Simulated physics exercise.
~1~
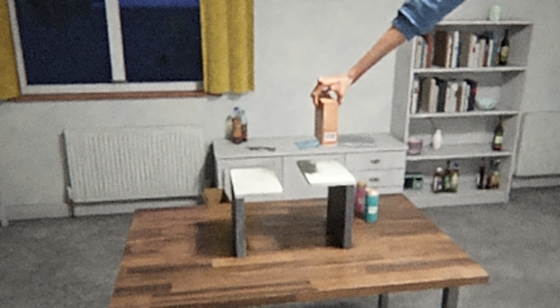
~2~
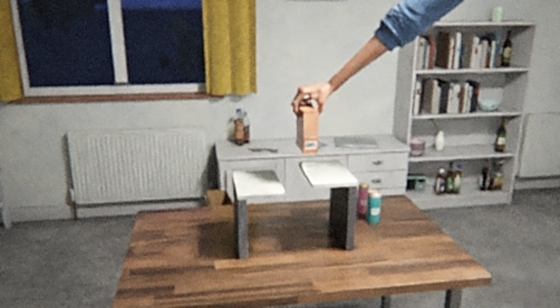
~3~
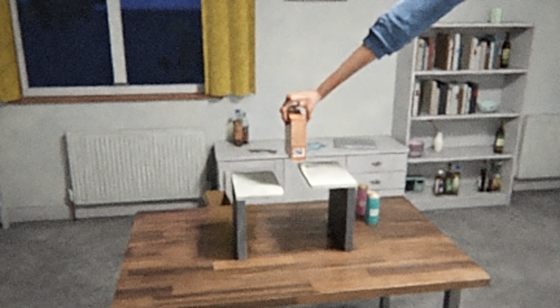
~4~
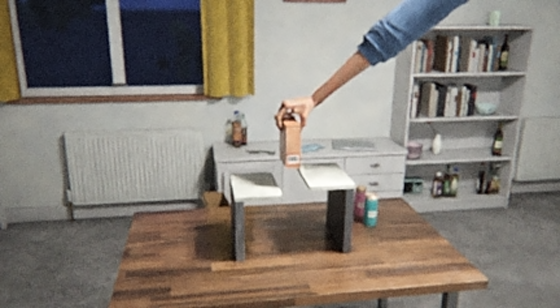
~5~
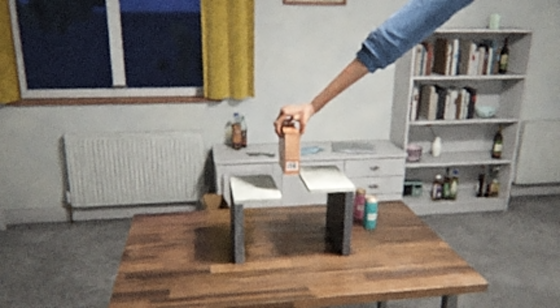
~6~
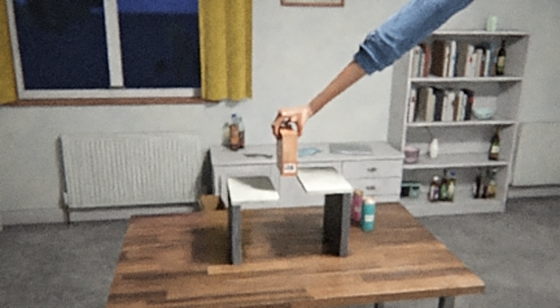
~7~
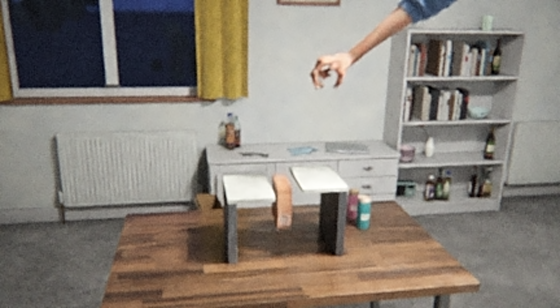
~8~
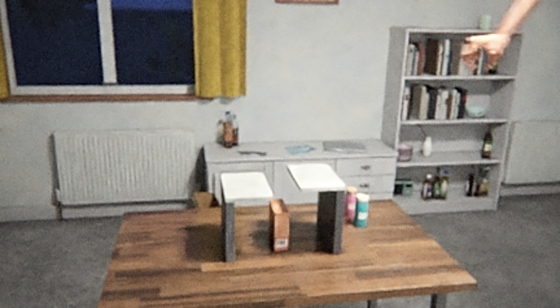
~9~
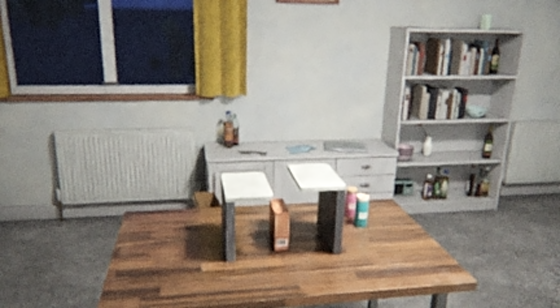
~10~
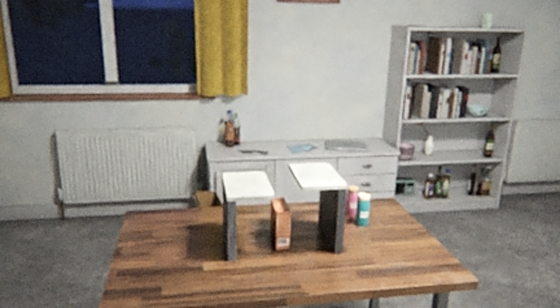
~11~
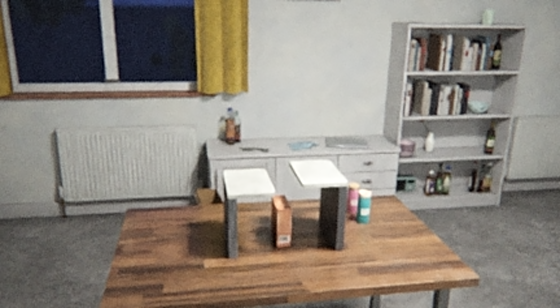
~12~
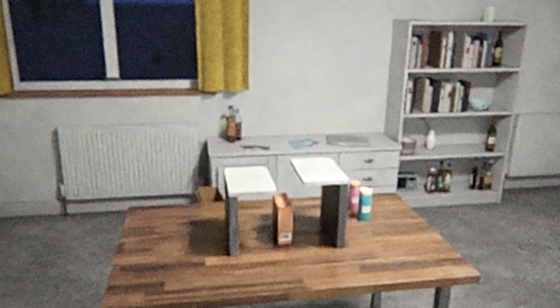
In a grey-walled room with a dark window, yellow curtains and a bookshelf at right, a slightly swaying view looks down across a wooden table. On it stand two dark supports with white tops, set a little apart, with a turquoise and a pink container behind the right one. A hand reaching in from the upper right holds an orange packet upright above them, moves it left and lowers it over the gap. The hand lets go and withdraws to the right as the packet drops between the supports. It ends standing upright on the tabletop between them, while the supports and containers stay put.
